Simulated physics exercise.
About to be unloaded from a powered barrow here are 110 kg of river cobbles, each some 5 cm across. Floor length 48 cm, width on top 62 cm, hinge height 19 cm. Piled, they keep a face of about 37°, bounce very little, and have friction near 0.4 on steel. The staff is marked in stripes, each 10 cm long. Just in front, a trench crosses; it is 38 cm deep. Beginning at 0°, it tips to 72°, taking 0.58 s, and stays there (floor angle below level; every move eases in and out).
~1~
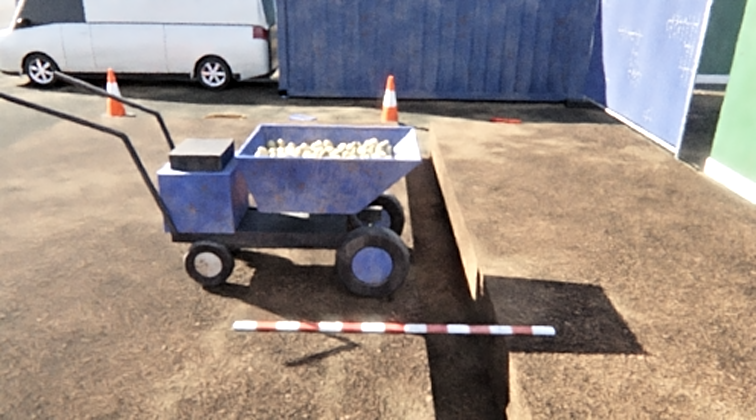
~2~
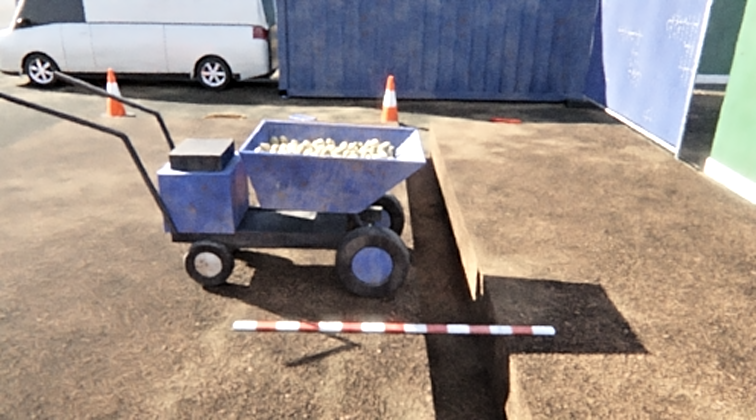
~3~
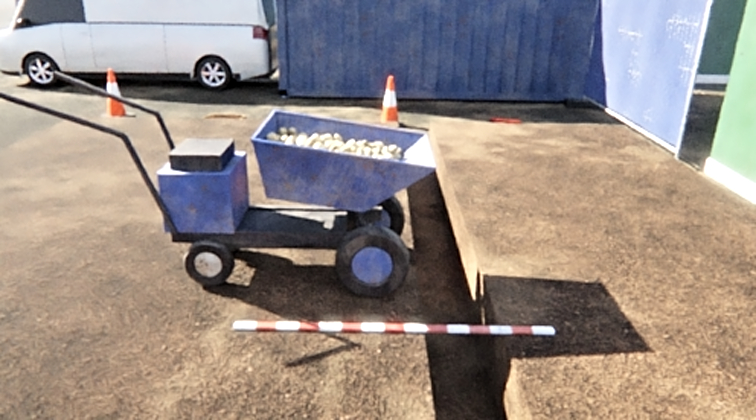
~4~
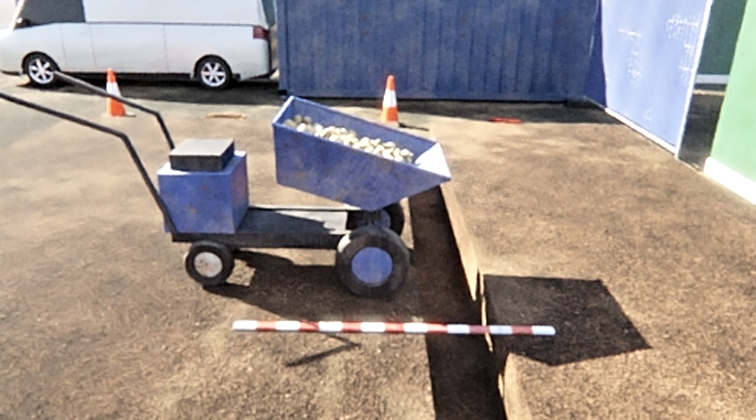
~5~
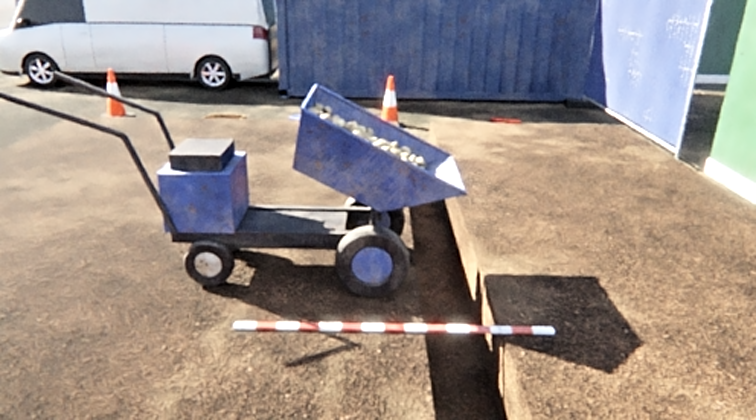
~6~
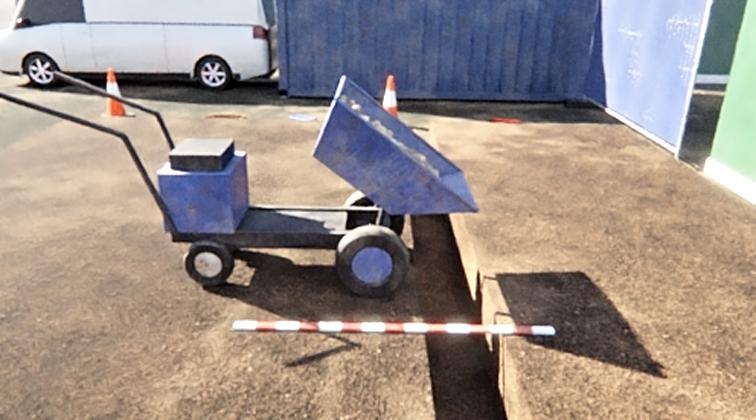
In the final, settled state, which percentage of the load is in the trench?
6 per cent is in the trench.
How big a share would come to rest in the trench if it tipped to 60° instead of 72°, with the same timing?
Some 10% would finish there.
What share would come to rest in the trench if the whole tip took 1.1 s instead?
I'd put it at roughly 15 per cent.
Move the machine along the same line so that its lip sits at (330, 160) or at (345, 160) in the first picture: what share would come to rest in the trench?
I'd expect close to 95 per cent at the first and 85 per cent at the second.
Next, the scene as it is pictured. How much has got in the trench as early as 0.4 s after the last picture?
About 0 per cent by then.
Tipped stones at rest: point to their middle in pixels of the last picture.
Roughly (552, 270), I'd say.
Then, 0.1 s after the last picture the floor is at 60°, 100 % in the tray; the foremost stones are at (462, 208).
Then, 0.4 s after the last picture the floor is at 72°, 69 % in the tray, 31 % past the trench; the foremost stones are at (536, 265).
Then, 0.7 s after the last picture the floor is at 72°, 4 % in the tray, 1 % in the trench, 95 % past the trench; the foremost stones are at (703, 285).
Then, 2.7 s after the last picture the floor is at 72°, 0 % in the tray, 6 % in the trench, 94 % past the trench; the foremost stones are past the picture's edge.
